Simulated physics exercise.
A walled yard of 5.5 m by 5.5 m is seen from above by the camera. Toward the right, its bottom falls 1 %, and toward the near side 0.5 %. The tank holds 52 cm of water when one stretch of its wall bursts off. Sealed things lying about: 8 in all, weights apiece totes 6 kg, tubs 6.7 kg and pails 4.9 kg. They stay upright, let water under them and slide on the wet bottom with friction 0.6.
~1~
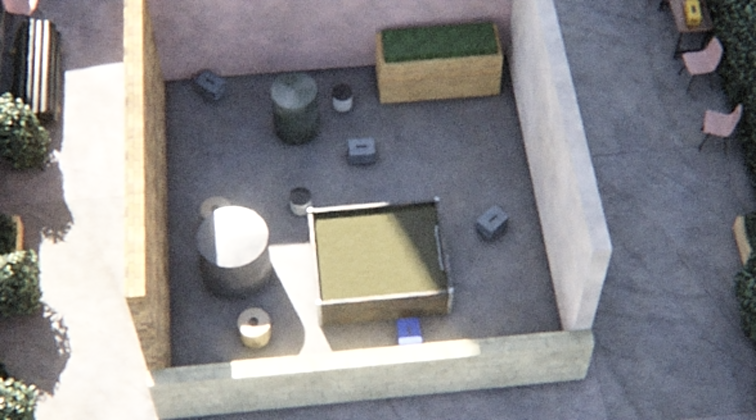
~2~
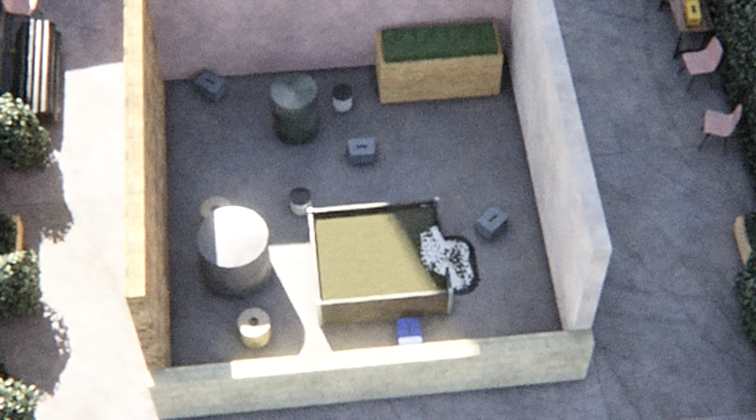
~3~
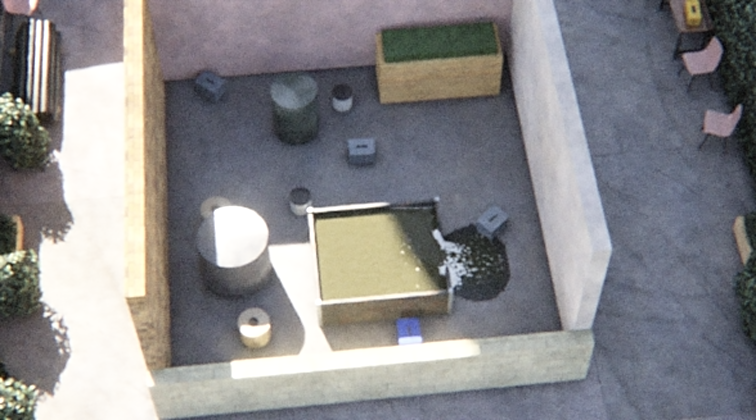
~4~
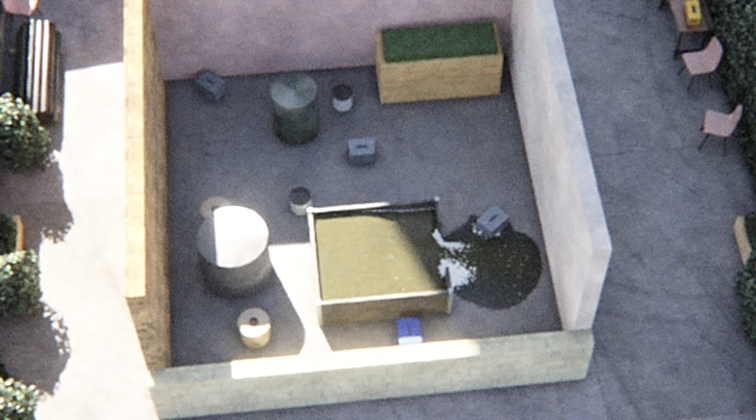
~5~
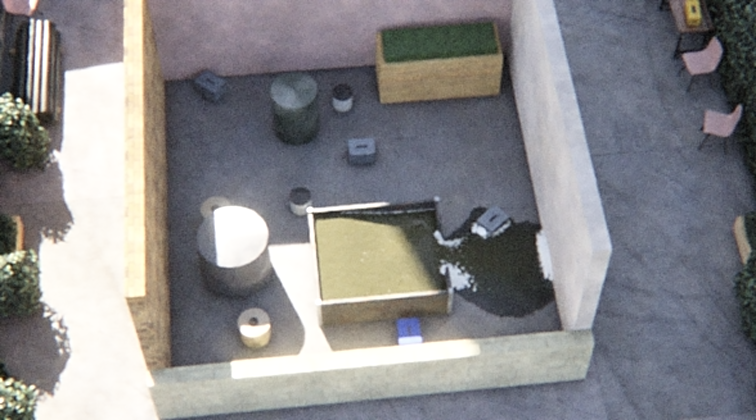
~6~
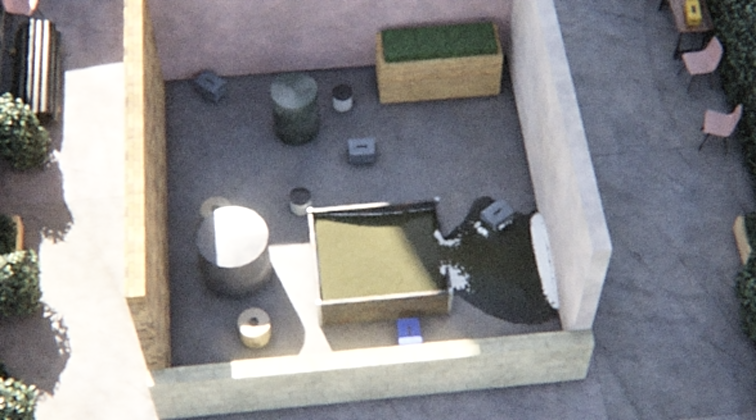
Walled yard seen from above, water bursting from the right side of a square tank, spreading around a grey tote to the right wall.
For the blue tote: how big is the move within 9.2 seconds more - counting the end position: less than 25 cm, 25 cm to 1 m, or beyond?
Movement: Big.
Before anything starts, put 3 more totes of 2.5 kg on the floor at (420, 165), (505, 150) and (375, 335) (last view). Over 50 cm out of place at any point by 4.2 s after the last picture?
Well, in that order it's lower, higher and higher.
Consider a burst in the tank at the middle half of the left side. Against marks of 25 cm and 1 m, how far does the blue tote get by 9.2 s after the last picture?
Outcome for the blue tote: It is borne far off.
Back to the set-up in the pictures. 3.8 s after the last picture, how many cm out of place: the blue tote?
It is about 300 cm out of place by then.
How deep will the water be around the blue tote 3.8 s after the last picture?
The depth there is around 5 cm.
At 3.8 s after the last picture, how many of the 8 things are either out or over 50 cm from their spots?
The count is 2.
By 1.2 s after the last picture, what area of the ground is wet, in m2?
Roughly 8.5 m2.
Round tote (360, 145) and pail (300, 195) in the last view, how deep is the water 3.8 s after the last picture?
Close to 3 and 0 centimetres.
Then, 1.2 s after the last picture the blue tote is near (409, 331), 0.0 m from its start, aground; 0 afloat.
Then, 3.8 s after the last picture the blue tote is near (191, 355), 3.0 m from its start, aground; 0 afloat.
Then, 6.2 s after the last picture the blue tote is near (182, 256), 3.5 m from its start, afloat; 2 afloat.
Then, 9.2 s after the last picture the blue tote is near (192, 176), 4.2 m from its start, aground; 3 afloat.
